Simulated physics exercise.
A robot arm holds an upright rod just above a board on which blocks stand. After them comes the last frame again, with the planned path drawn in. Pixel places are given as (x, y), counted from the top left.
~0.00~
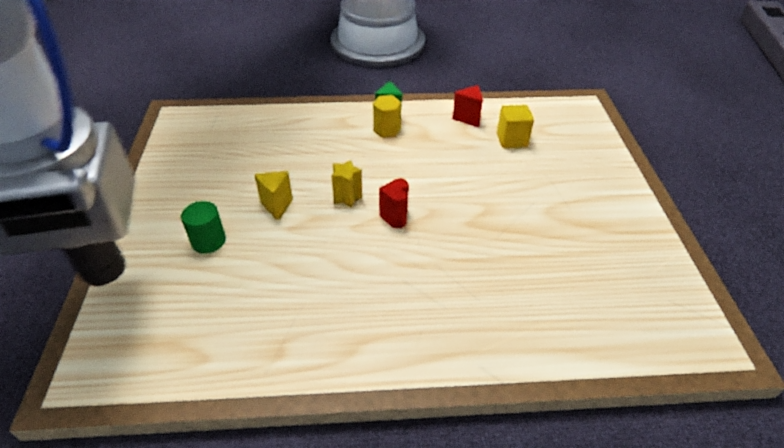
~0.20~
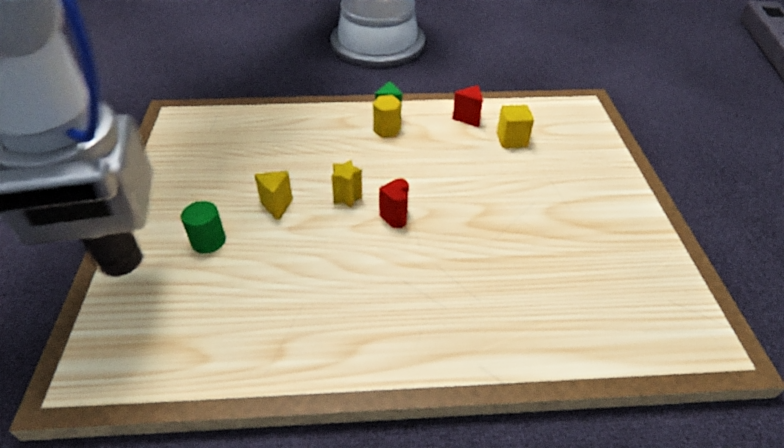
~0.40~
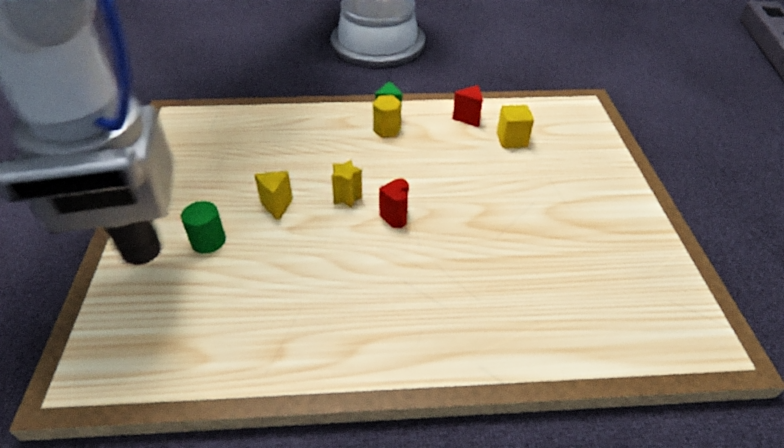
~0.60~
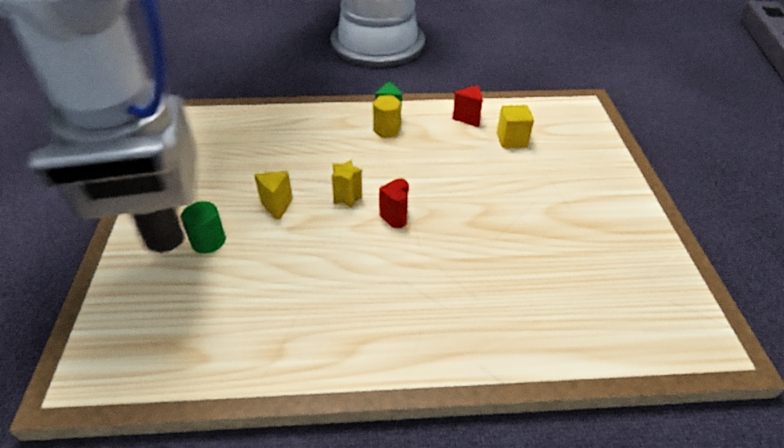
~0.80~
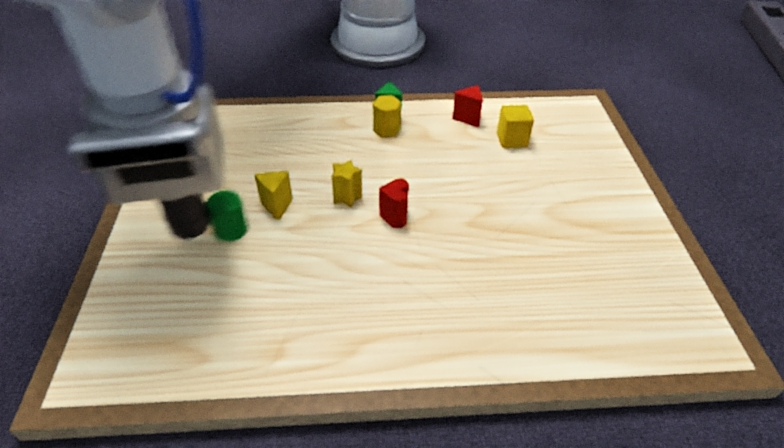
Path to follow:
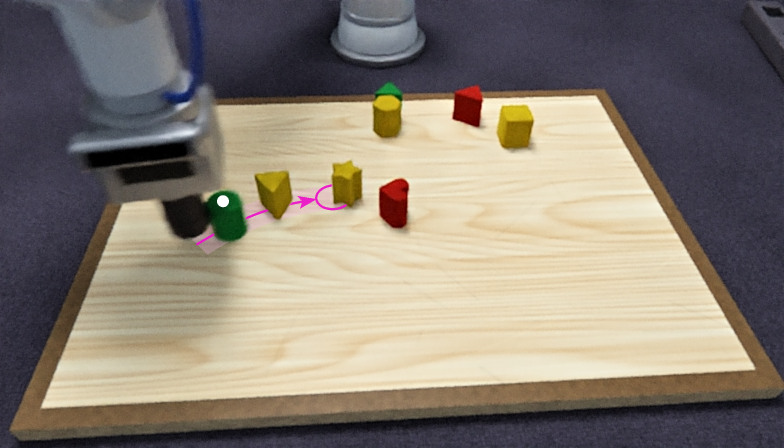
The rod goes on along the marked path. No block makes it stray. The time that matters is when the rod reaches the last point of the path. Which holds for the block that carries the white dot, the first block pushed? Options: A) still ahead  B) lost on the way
A (still ahead)
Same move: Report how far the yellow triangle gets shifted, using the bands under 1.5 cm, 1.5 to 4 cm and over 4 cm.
It moves quite far, over 4 cm.
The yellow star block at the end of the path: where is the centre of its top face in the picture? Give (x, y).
For the centre of its top, I'd go with (374, 164).
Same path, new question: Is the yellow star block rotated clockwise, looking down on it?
Yes.
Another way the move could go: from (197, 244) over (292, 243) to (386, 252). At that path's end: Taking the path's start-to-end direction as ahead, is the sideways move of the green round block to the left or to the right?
Displaced left.
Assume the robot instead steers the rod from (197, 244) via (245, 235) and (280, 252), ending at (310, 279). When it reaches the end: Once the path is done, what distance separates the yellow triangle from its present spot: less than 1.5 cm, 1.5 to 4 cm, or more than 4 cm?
It goes 1.5 to 4 cm.
The drawn path runs from (197, 244) through (241, 220) and (287, 205) to (334, 197); the dot is on the green round block.
On the path given first. One third of the way, rod at (237, 202); green round block at (270, 181); yellow triangle at (294, 170).
Two thirds of the way, rod at (285, 187); green round block at (315, 165); yellow triangle at (336, 153); yellow star block at (350, 167), turned 30° clockwise.
At the end, rod at (332, 179); green round block at (355, 152); yellow triangle at (361, 137), turned 35° anticlockwise; yellow star block at (374, 164), turned 115° clockwise; red heart-shaped block not moved.
